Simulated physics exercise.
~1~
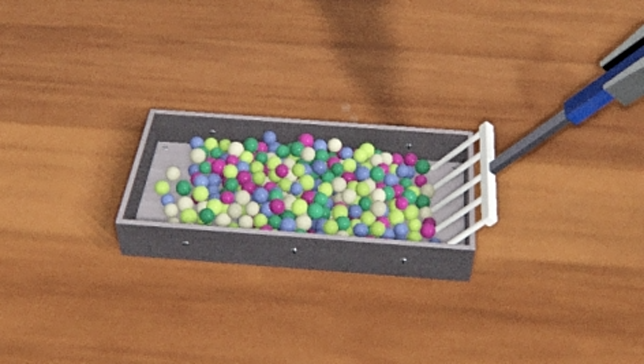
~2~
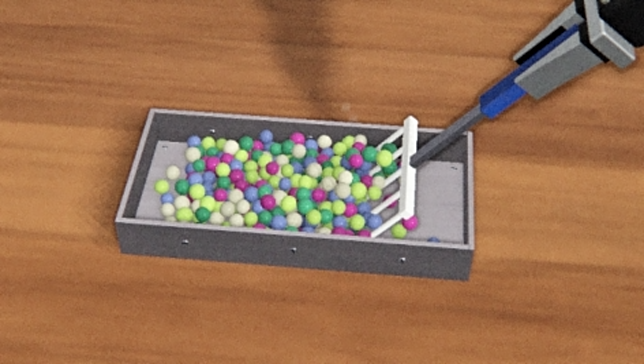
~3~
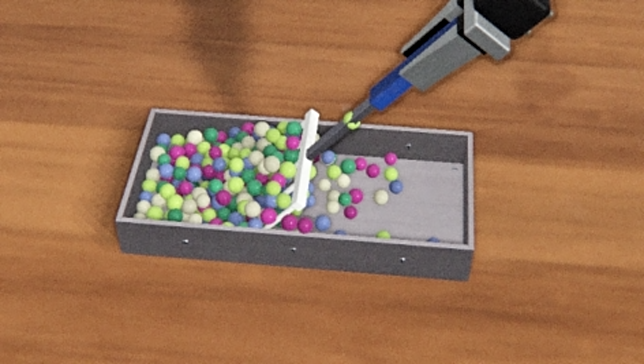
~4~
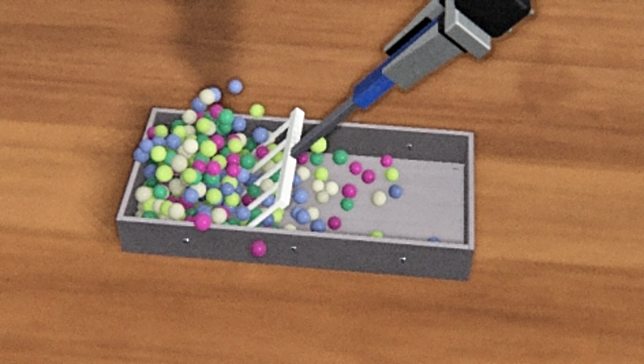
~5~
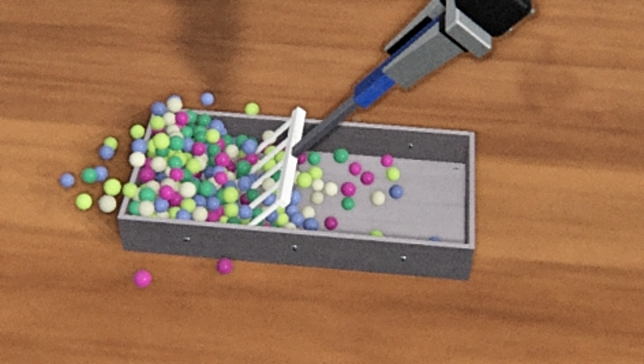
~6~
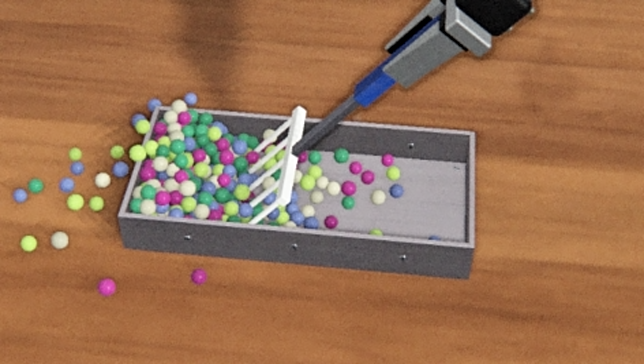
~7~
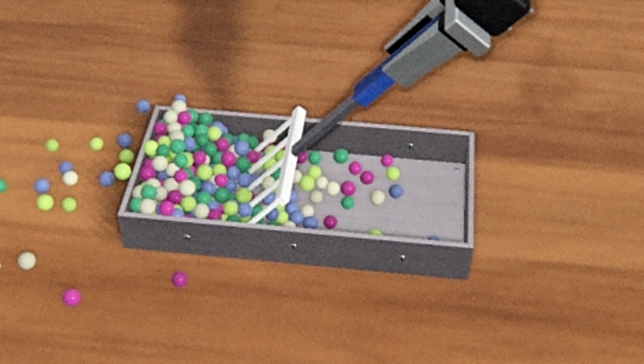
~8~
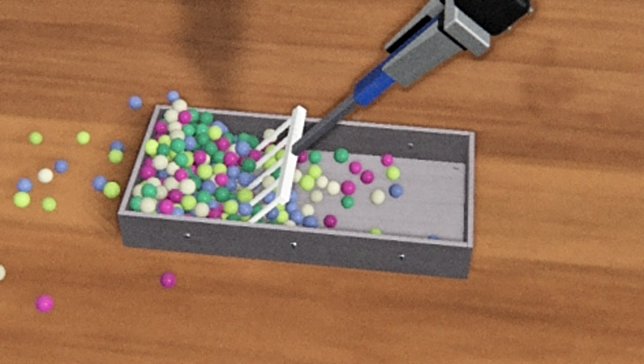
A robotic arm with a blue section and a white comb reaches in from the upper right over a long grey trough on a wooden surface, seen from above at an angle. The trough holds a bed of small round sweets in pink, green, yellow, blue and cream. The comb sweeps left, crowding them toward the left end while some slip behind it. It stops left of the middle as the heap swells and sweets spill over the walls. Several roll away leftward across the wood, while most stay packed in the trough beside the motionless comb.
